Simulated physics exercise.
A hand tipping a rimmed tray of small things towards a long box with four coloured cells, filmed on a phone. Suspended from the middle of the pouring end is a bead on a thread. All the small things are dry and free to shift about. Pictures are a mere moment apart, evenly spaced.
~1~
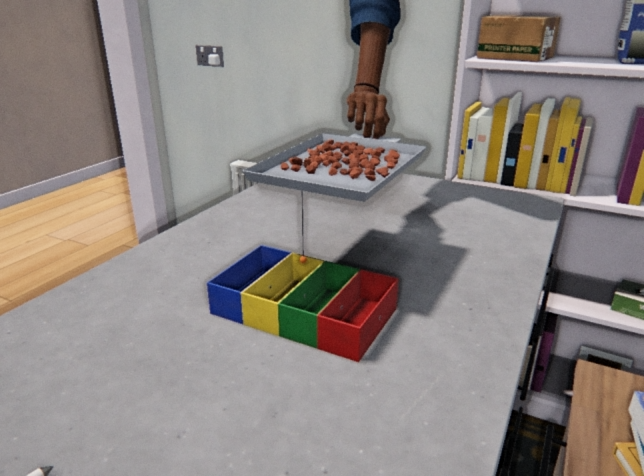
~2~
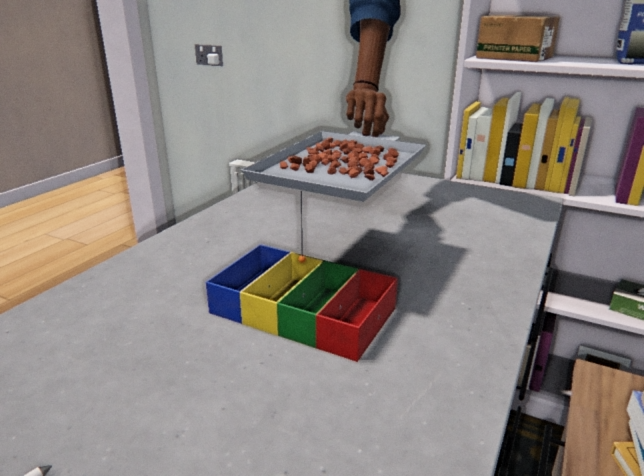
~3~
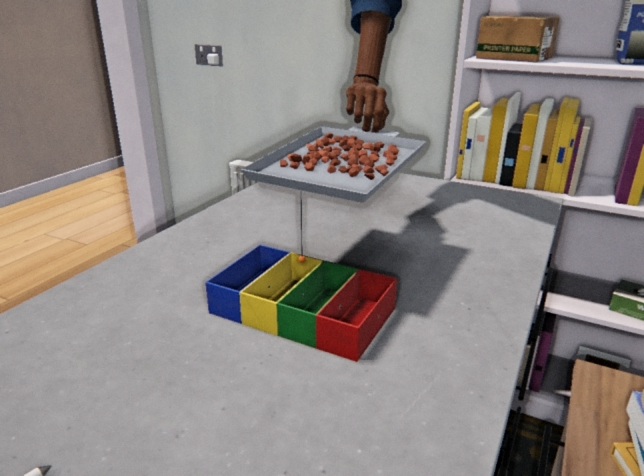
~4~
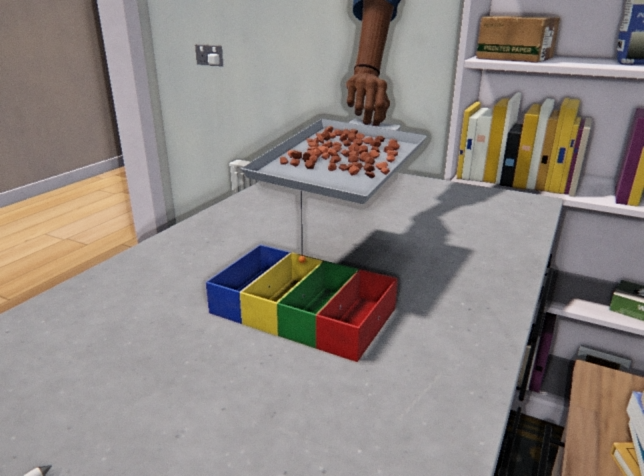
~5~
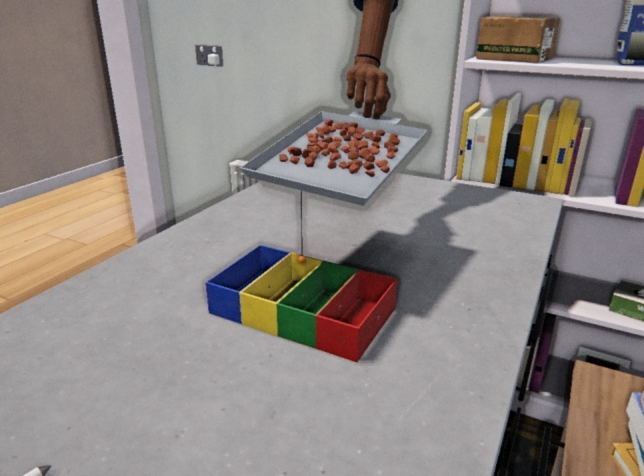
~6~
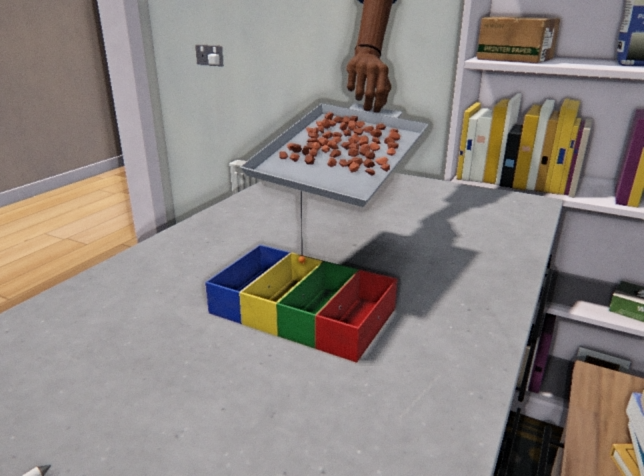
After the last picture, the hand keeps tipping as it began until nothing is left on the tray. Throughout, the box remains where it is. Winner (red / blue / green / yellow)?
Red.
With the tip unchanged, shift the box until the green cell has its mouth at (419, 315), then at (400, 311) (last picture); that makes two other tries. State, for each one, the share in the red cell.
It works out to 0 percent and then 0 percent.
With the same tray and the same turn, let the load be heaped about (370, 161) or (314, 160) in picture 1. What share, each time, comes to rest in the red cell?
Around 60 then around 50 per cent.
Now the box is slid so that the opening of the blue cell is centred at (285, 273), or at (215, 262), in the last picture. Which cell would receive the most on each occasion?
First place: The cell in green; second place: The red cell.
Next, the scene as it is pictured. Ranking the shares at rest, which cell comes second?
The green cell.
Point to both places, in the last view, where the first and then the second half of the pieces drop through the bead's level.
First near (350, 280), later near (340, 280).
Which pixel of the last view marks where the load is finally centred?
Centre at rest, last view: Approx. (345, 321).
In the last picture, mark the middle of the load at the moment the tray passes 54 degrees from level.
The load's middle is around (339, 185).
Soon after the last picture, tray tipped steeply; most on the tray; a stray few in the red cell; a small part falling or outside the box.
A little later, tray tipped right over; about a quarter on the tray; about a third in the red cell; about a quarter in the green cell; a stray few in the yellow cell; about a quarter falling or outside the box.
Later still, tray tipped past a quarter turn; about two thirds in the red cell; about a third in the green cell; a small part in the yellow cell; a stray few falling or outside the box.
At rest, tray tipped past a quarter turn; about two thirds in the red cell; about a third in the green cell; a small part in the yellow cell; none in the blue cell; a stray few outside the box.
